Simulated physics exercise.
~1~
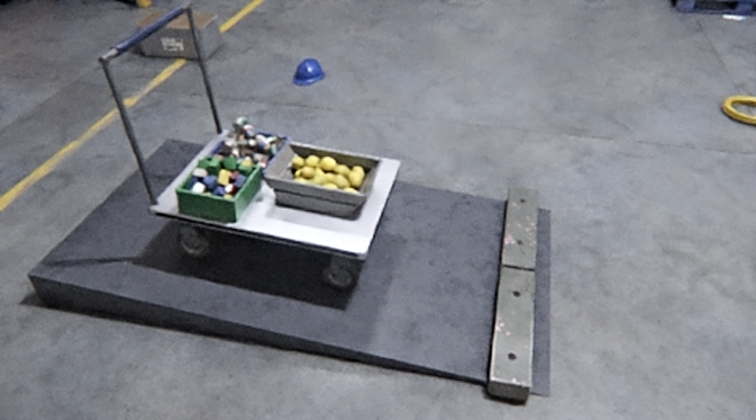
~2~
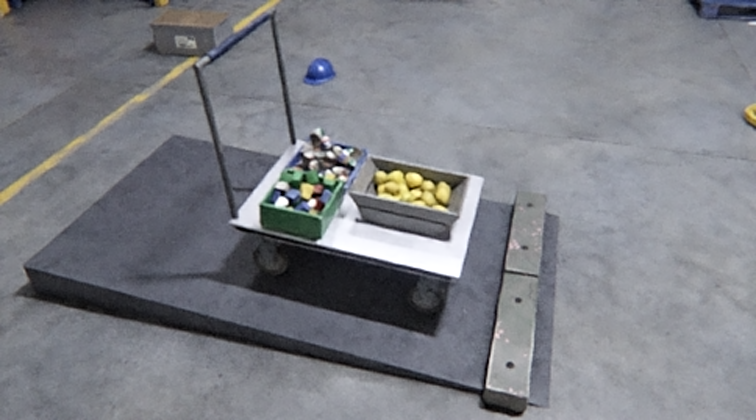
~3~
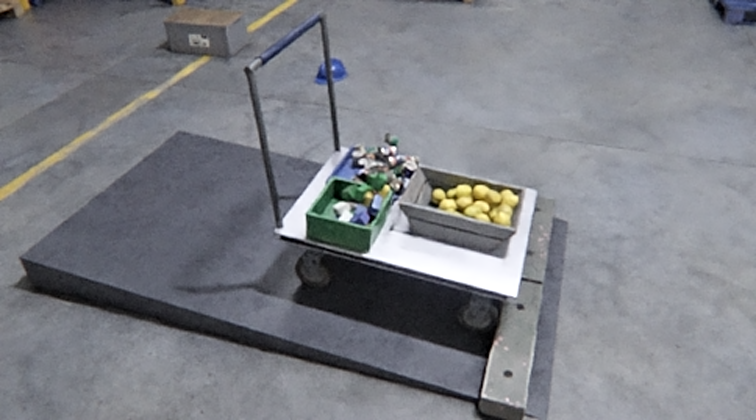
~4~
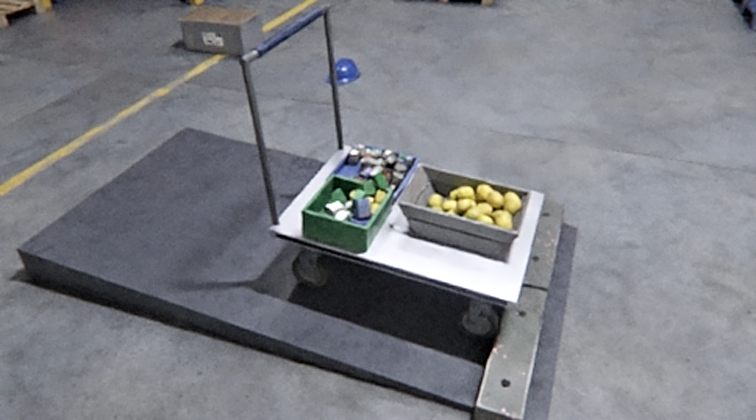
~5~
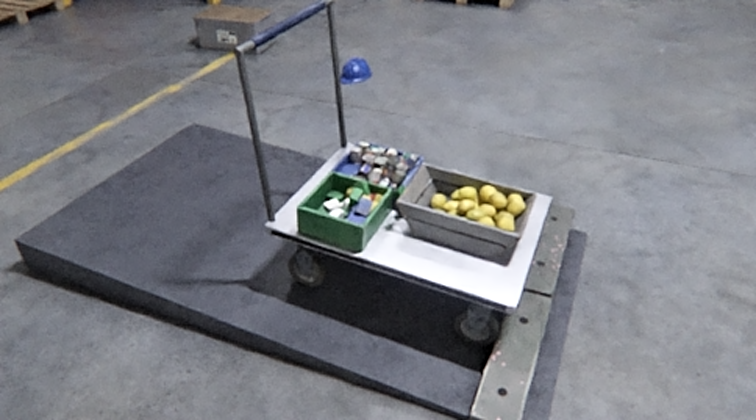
A flat cart carrying three open containers rolls right down a ramp and stops at the beam.
